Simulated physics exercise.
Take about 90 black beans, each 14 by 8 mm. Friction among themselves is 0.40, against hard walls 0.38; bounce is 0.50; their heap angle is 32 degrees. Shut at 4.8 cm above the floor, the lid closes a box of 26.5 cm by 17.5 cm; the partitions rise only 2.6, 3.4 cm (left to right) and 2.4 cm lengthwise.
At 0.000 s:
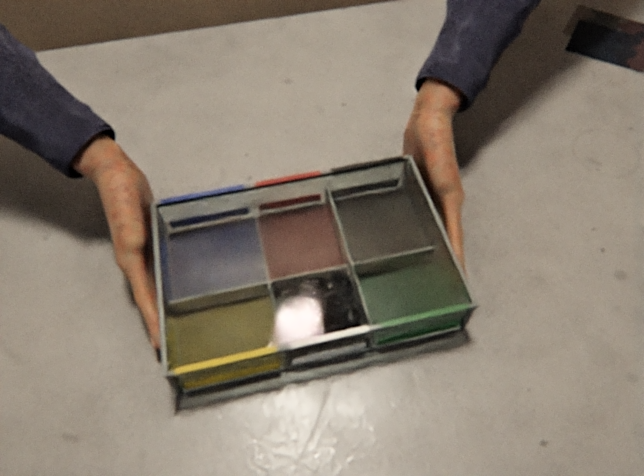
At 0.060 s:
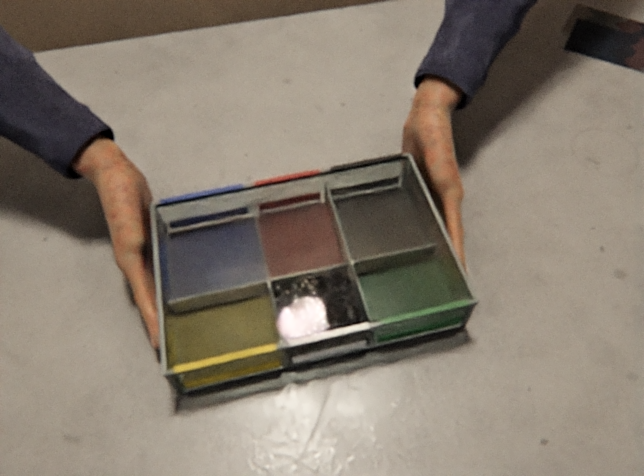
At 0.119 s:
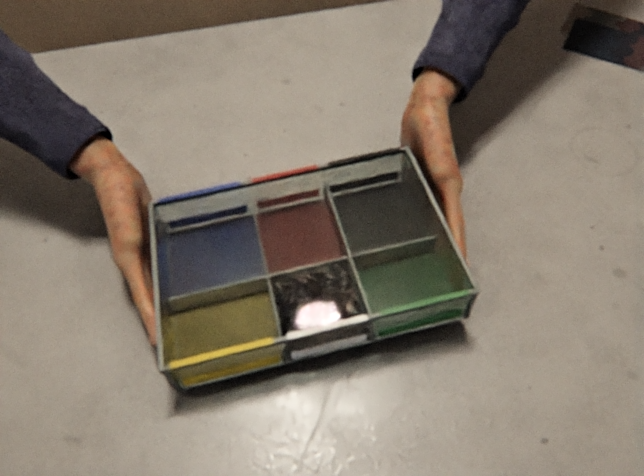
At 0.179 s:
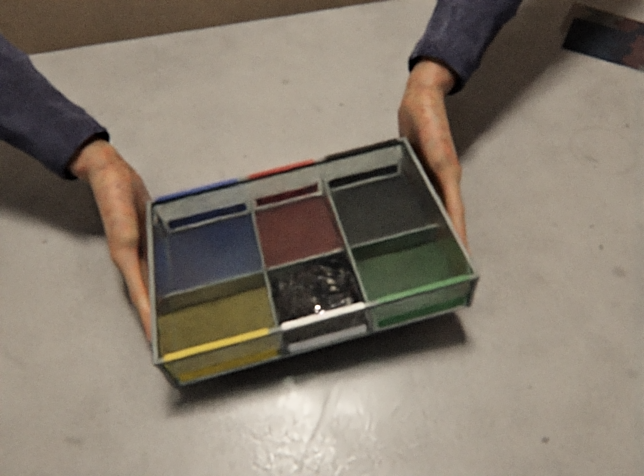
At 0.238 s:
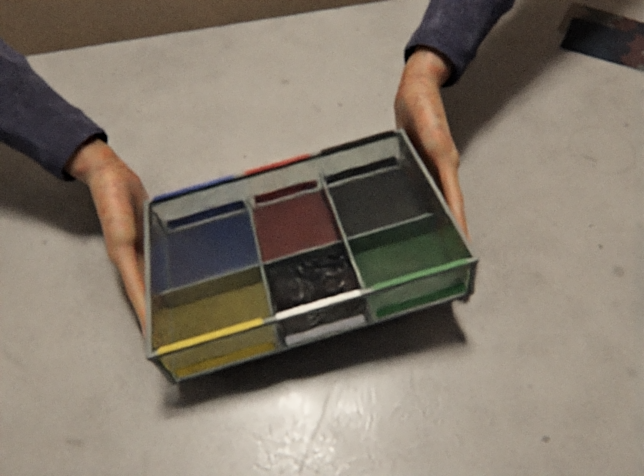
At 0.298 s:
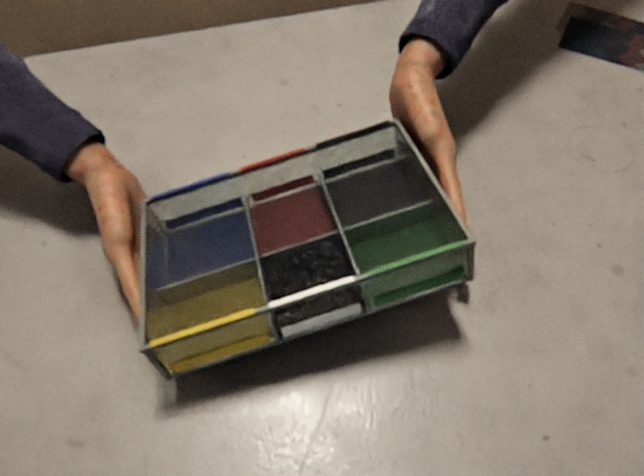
Two hands tilted a shallow, clear-lidded box with six colored compartments, lifting its right side slightly above the gray tabletop, as the bright glare over the dark contents of its front middle section faded away.
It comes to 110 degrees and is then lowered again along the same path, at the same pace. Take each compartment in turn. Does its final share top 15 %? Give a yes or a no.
Red - no; blue - yes; green - no; yellow - no; white - no; black - no.
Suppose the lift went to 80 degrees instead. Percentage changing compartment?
About 50 per cent.
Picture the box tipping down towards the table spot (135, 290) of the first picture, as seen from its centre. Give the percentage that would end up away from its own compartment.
My guess is roughly 100 percent.
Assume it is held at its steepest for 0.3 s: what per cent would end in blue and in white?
Result - blue: 100 %; white: 0 %.
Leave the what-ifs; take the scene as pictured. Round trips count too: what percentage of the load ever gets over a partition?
Estimate: Near 100 %.
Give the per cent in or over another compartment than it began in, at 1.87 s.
Value: Close to 80 %.
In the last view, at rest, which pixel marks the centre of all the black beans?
Approximately (194, 241) in the last view.
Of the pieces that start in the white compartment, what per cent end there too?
Around 0 %.
After 1.87 s, tilt 110 degrees; red 5 %, blue 75 %, white 20 %.
Then, at 2.92 s, tilt 50 degrees; blue 100 %.
After 3.94 s, tilt 0 degrees; blue 100 %.
By 4.6 s all is still; red 0 %, blue 100 %, green 0 %, yellow 0 %, white 0 %, black 0 %.
